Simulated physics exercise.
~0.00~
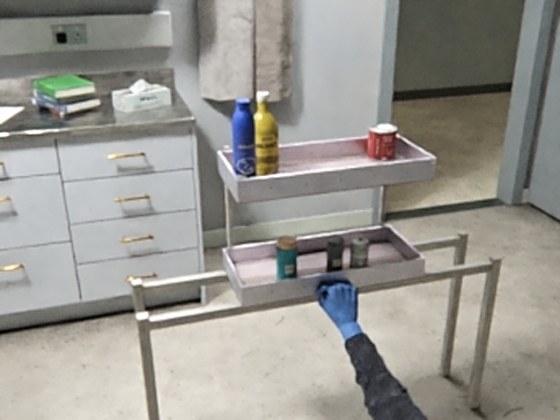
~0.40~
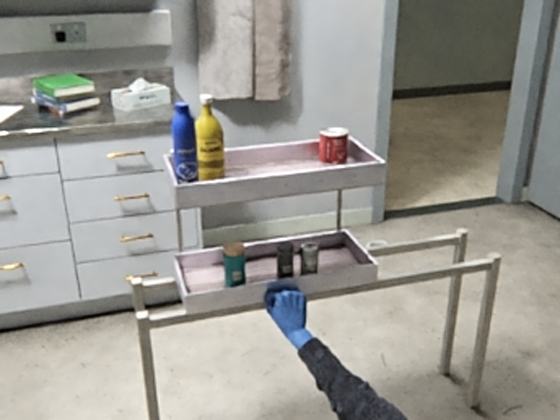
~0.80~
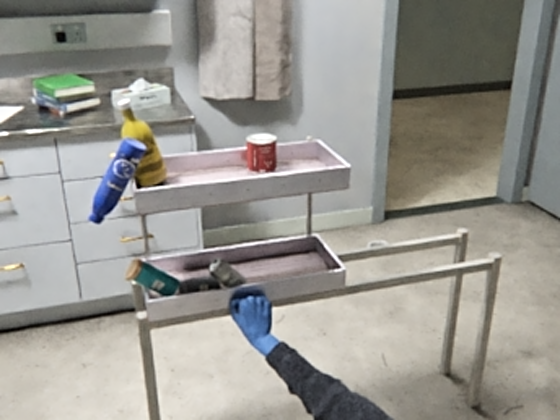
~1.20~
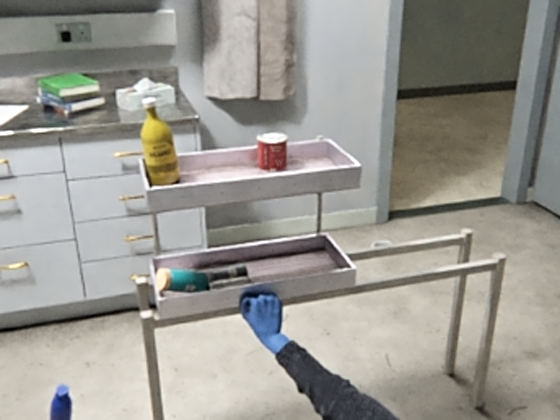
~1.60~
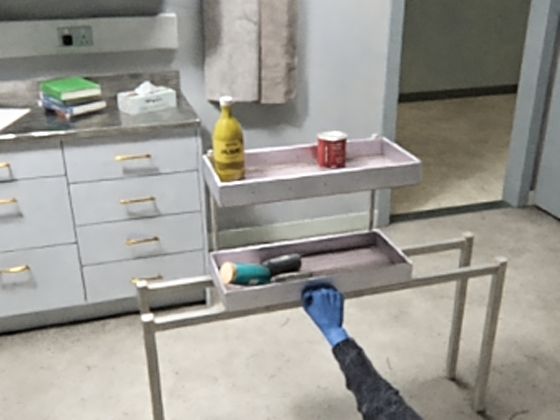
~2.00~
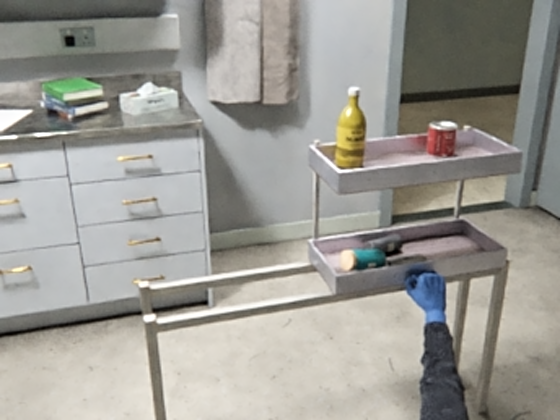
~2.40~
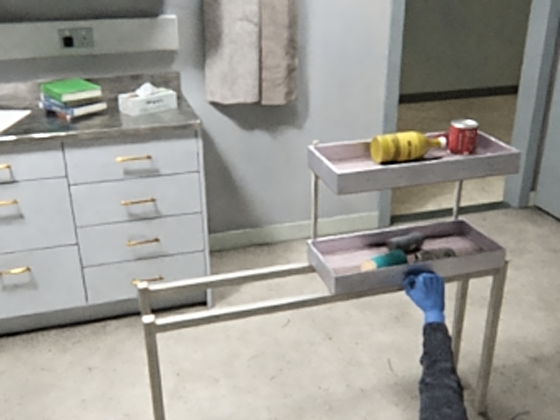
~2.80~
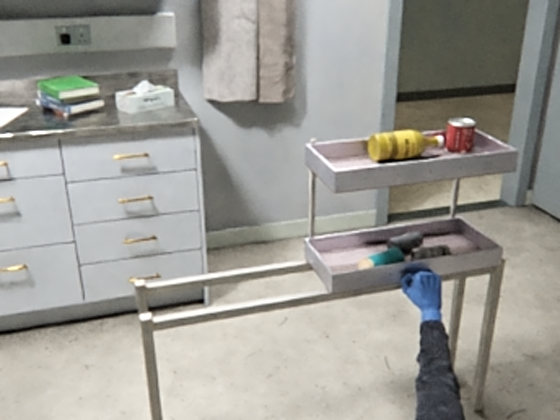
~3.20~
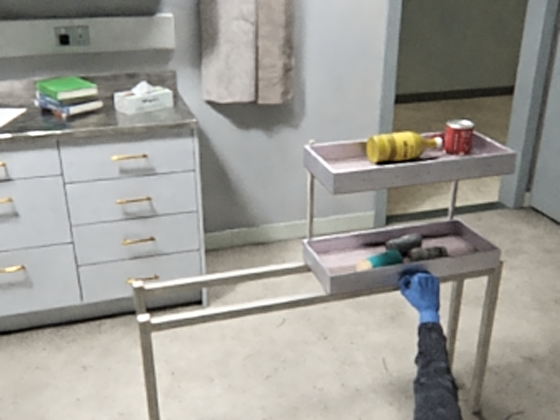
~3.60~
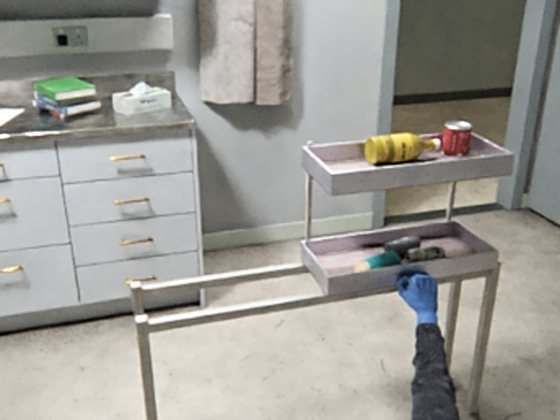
In a grey room with a drawer unit, a hanging towel and an open doorway, a slightly swaying view faces a two-tier tray on metal rails. Blue and yellow bottles and a red tin stand on the upper tier, with a turquoise jar and two small dark containers below. A blue-gloved hand slides the tray left, where the blue bottle tumbles over the edge towards the floor, the yellow bottle tilts but rights itself, and the lower items topple. The hand then moves the tray far right, and the yellow bottle falls onto its side. The tray rests there, the red tin still upright.
